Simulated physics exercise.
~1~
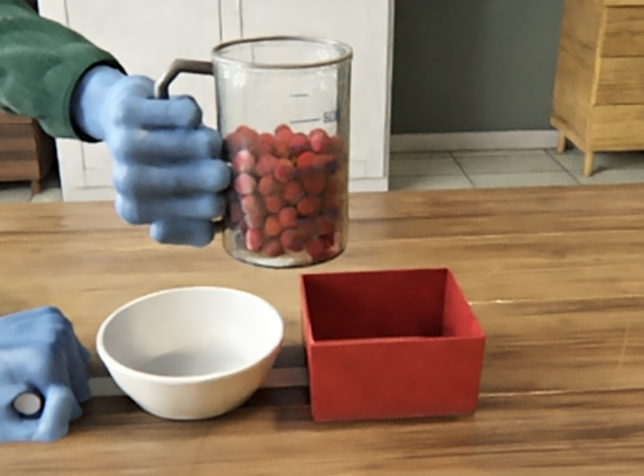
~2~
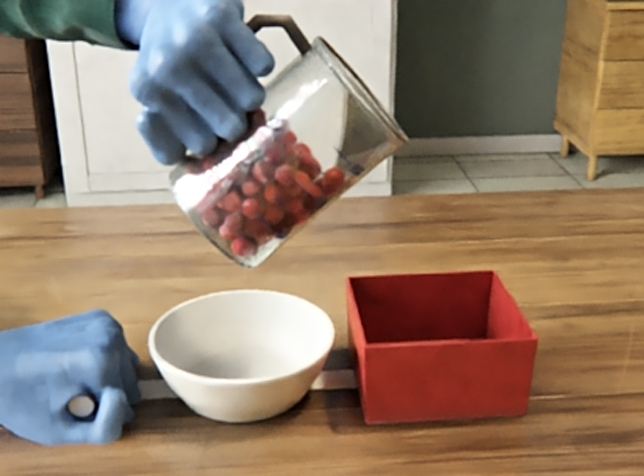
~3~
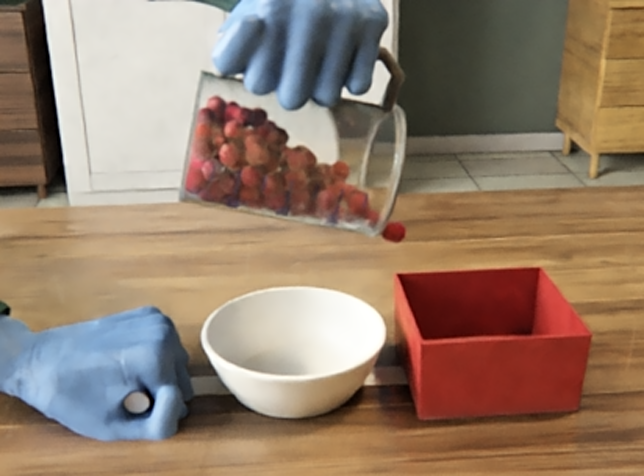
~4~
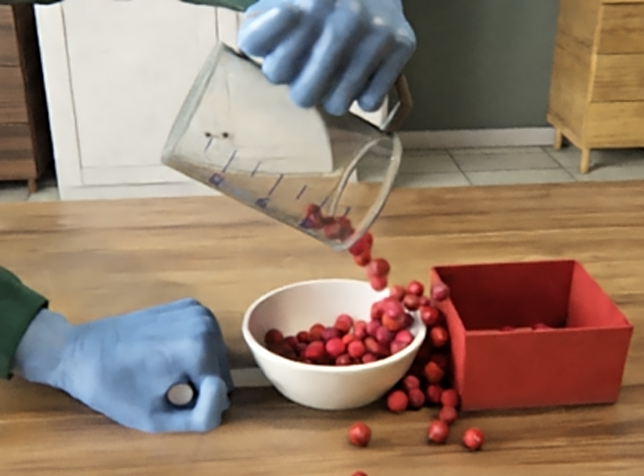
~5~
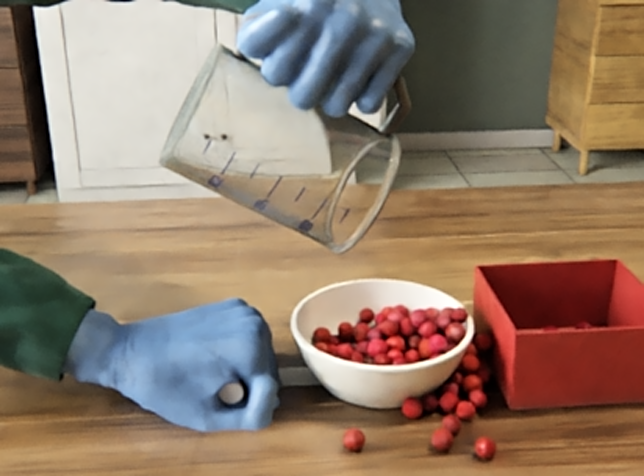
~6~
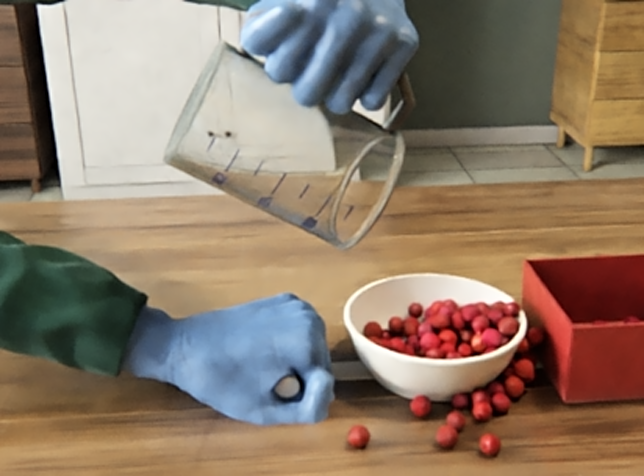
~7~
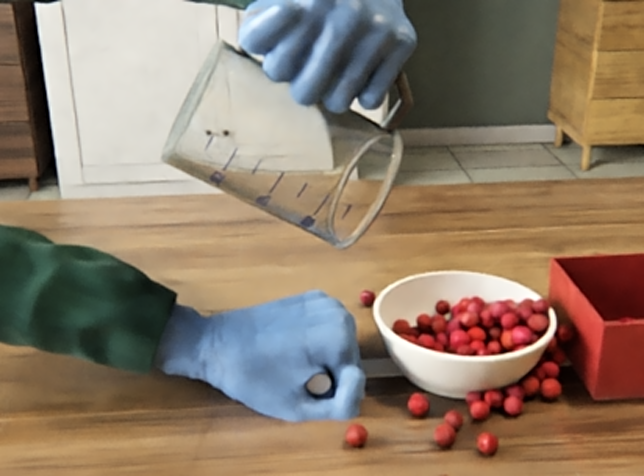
The footage shows a gloved hand tipping a clear jug of cranberries while another slides a white bowl and red tin rightward along the table; most cranberries land in the bowl, some scatter on the tabletop, a few reach the tin, and the jug ends empty.
